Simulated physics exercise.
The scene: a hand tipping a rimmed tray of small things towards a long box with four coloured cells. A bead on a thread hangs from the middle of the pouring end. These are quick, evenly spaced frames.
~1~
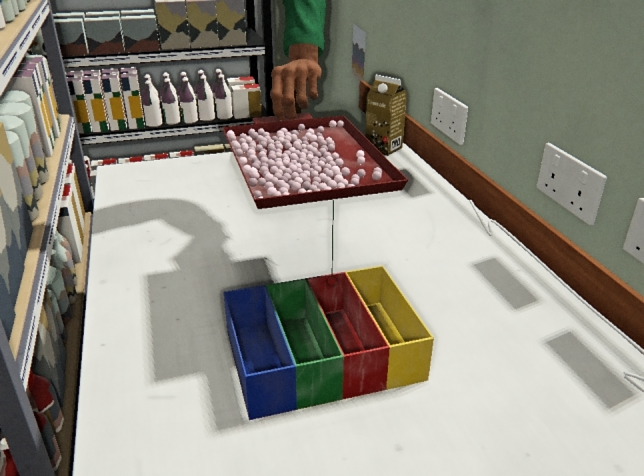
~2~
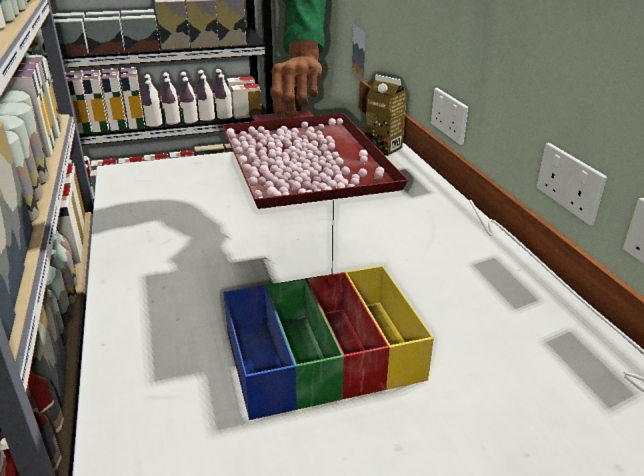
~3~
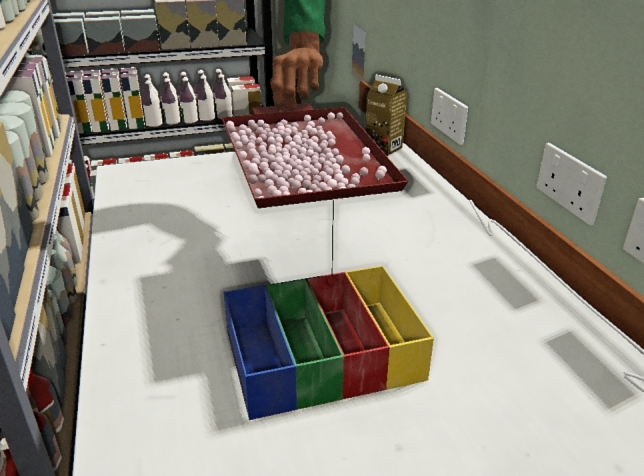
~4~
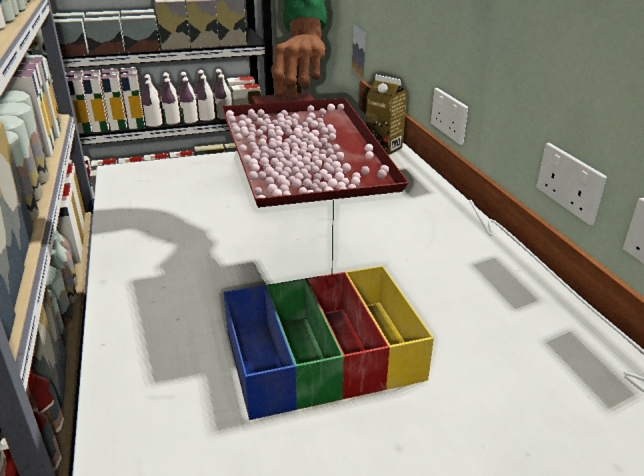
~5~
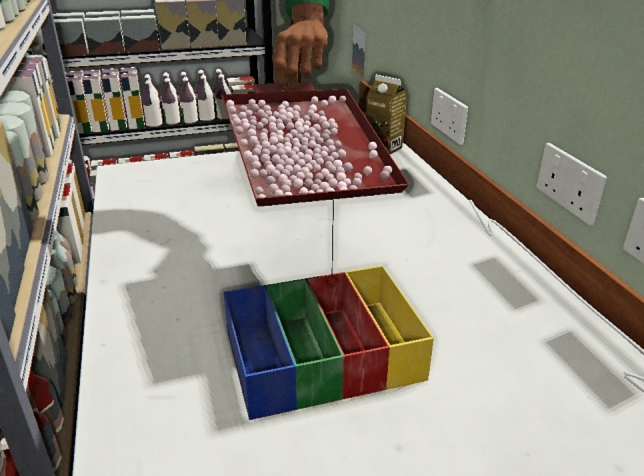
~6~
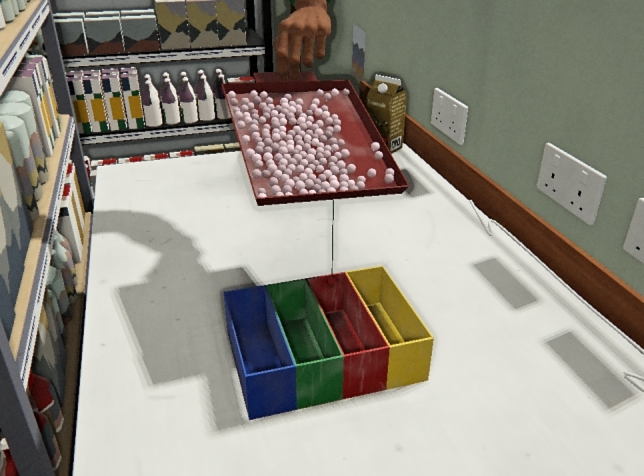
A hand slowly raises the far side of a red tray, and small pale balls shift.
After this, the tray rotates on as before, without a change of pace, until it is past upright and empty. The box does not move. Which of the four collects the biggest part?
The yellow one ends fullest.
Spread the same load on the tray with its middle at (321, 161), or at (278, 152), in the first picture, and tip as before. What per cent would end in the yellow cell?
In turn 30 and 40 in a hundred.
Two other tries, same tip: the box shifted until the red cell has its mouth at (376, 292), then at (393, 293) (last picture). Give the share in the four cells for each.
The first gives 90 %, the second 90 %.
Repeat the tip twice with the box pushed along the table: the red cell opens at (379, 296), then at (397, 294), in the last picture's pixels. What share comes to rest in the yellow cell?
About 20 and 10 per cent.
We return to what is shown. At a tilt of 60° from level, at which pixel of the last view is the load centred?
Around (352, 191).
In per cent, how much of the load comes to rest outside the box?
It comes to 20 per cent or so.
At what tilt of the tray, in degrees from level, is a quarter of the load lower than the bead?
At some 70 degrees.
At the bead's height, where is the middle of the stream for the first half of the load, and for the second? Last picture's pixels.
First near (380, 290), later near (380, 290).
Shortly afterwards, tray tipped steeply; near two thirds on the tray; a little in the red cell; only a few in the yellow cell; only a few in the green cell; only a few in the blue cell; near a quarter falling or outside the box.
Next, tray tipped right over; near a third in the yellow cell; near a quarter in the red cell; a little in the green cell; only a few in the blue cell; near a quarter falling or outside the box.
Some moments later, tray tipped past a quarter turn; near a third in the yellow cell; near a quarter in the red cell; a little in the green cell; only a few in the blue cell; near a quarter falling or outside the box.
In the end, tray tipped past a quarter turn; near a third in the yellow cell; near a quarter in the red cell; a little in the green cell; only a few in the blue cell; near a quarter outside the box.
